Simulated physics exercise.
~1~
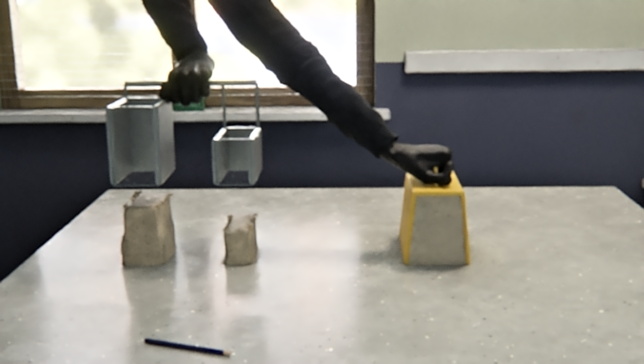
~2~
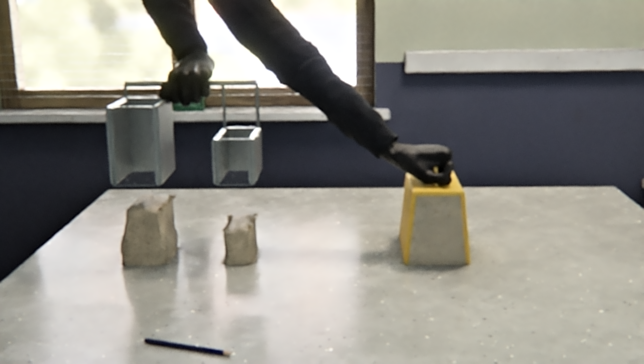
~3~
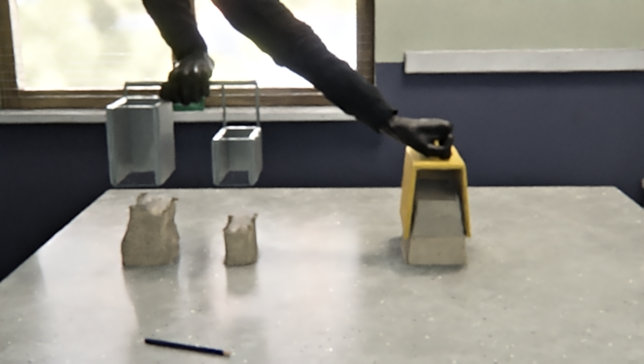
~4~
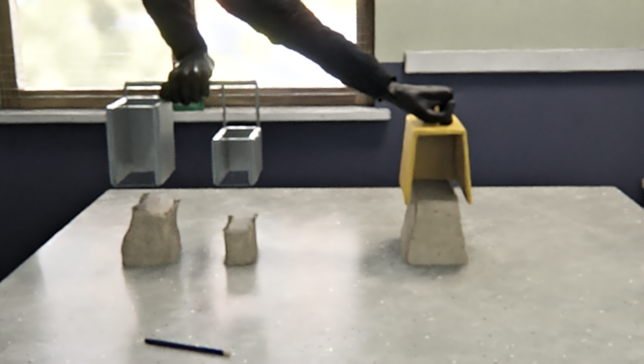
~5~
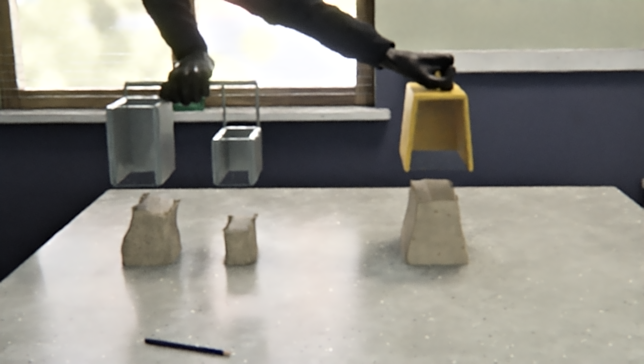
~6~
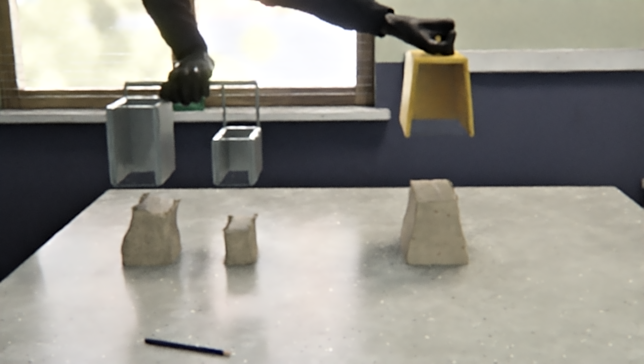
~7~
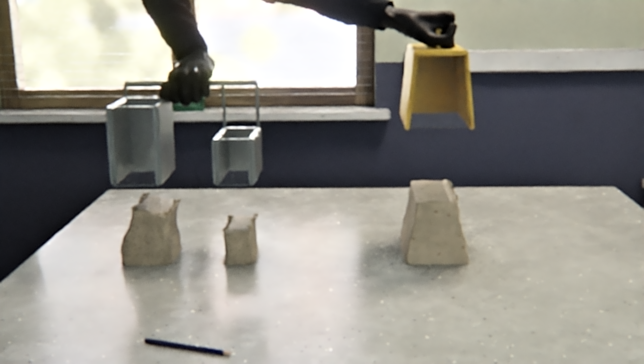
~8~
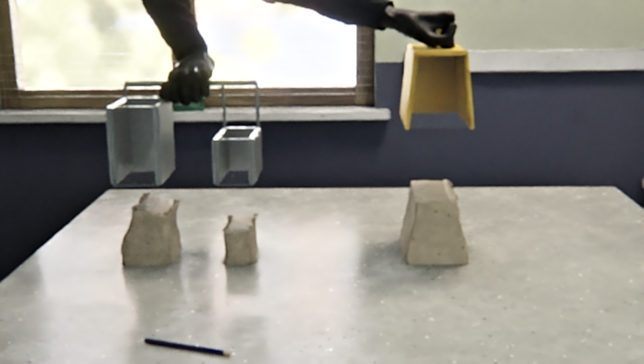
The clip shows a black-gloved hand drawing a yellow tapered mould straight up off a grey block on a table, while another hand holds two joined metal moulds above two smaller lumps. The mould stops overhead, and the block stands nearly full height.
